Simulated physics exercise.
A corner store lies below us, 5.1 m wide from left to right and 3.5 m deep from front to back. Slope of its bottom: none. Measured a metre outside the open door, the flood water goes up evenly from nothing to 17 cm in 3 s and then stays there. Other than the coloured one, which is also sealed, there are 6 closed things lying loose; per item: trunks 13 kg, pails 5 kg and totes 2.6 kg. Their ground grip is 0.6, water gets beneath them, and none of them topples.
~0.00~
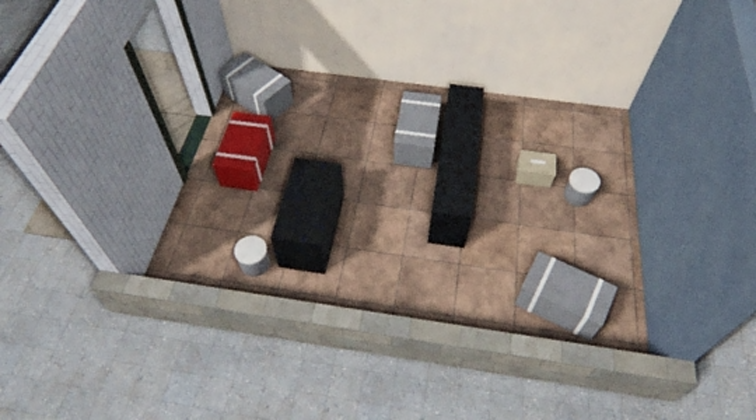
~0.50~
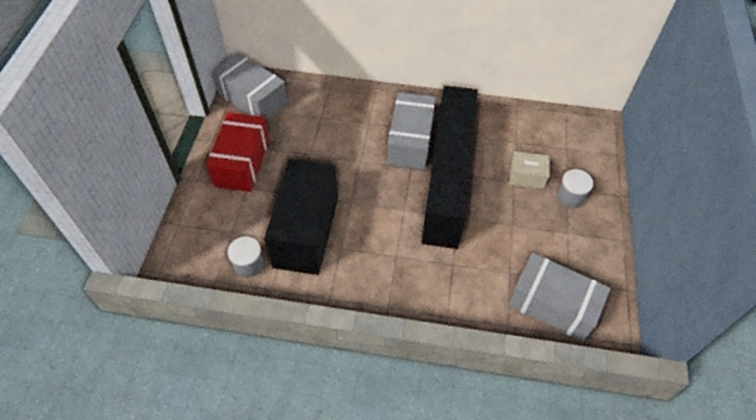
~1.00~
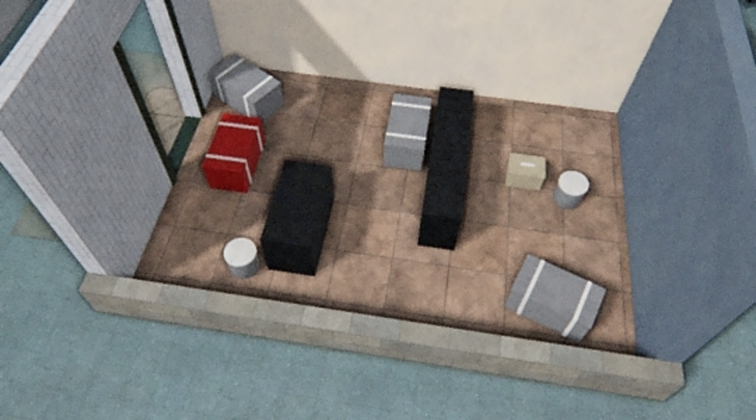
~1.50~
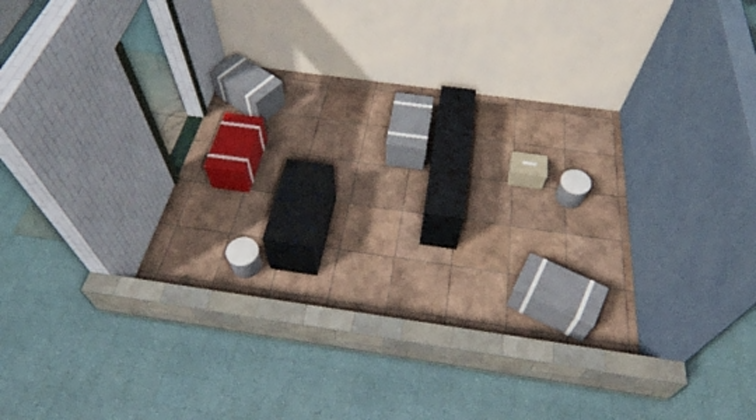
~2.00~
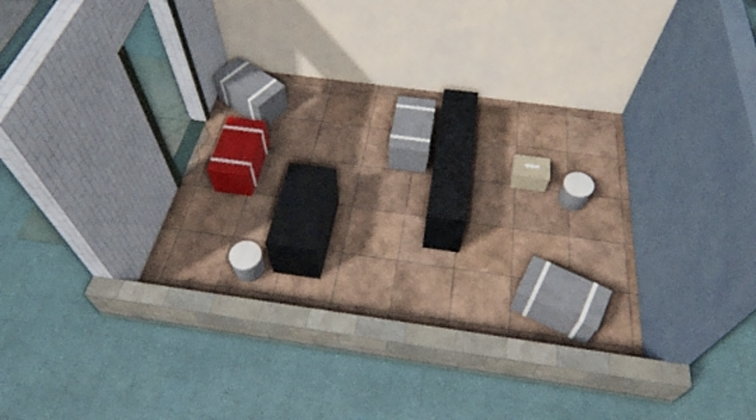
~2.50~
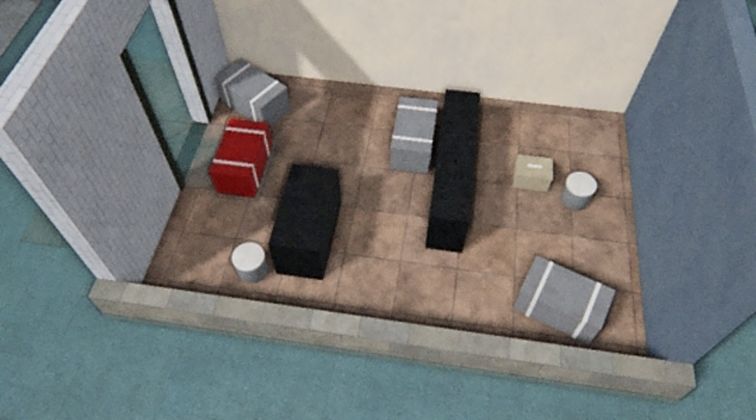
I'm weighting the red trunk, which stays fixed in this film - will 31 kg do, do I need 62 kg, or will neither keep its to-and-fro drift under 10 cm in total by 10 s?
You need 62 kg.
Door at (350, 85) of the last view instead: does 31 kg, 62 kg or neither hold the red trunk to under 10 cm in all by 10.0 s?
Under that setup, the light option succeeds.
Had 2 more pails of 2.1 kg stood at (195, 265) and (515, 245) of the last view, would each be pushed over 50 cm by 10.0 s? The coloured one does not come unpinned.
Above the mark, then below the mark.
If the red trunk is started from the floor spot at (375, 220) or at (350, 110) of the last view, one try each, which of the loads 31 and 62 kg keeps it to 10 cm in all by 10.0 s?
Going in order: Both weights work, both weights work.
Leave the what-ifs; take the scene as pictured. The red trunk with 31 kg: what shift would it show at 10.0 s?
Close to 60 centimetres.
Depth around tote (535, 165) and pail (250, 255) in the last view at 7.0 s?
Depths: Near 0 cm, then near 5 cm.
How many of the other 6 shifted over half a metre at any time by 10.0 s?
I make that 1.
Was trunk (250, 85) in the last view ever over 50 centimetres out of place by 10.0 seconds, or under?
Result: Limit exceeded.
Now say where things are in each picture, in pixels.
The red trunk at (242, 140) rests on the ground; water covers 0.0 m2; 0 of 7 have shifted, in the first picture.
The red trunk at (236, 141) rests on the ground; water covers 0.0 m2; 0 of 7 have shifted, in the second picture.
The red trunk at (232, 142), on the bottom; 0.0 m2 under water; 0 of 7 have shifted, in the third picture.
The red trunk at (234, 141) rests on the ground; water covers 0.0 m2; 0 of 7 have shifted, in the fourth picture.
The red trunk at (237, 145), on the bottom; 0.0 m2 under water; 0 of 7 have shifted, in the fifth picture.
The red trunk at (239, 147) rests on the ground; 0.4 m2 under water; 0 of 7 have shifted, in the sixth picture.
After 3.5 s the red trunk would be 10 cm from its start with 31 kg and 0 cm from its start with 62 kg; 6 cm of water round it then.
After 4.5 s the red trunk would be 52 cm from its start with 31 kg and 0 cm from its start with 62 kg; 6 cm of water round it then.
After 7.0 s the red trunk would be 53 cm from its start with 31 kg and 0 cm from its start with 62 kg; 5 cm of water round it then.
After 10.0 s the red trunk would be 56 cm from its start with 31 kg and 0 cm from its start with 62 kg; 7 cm of water round it then.
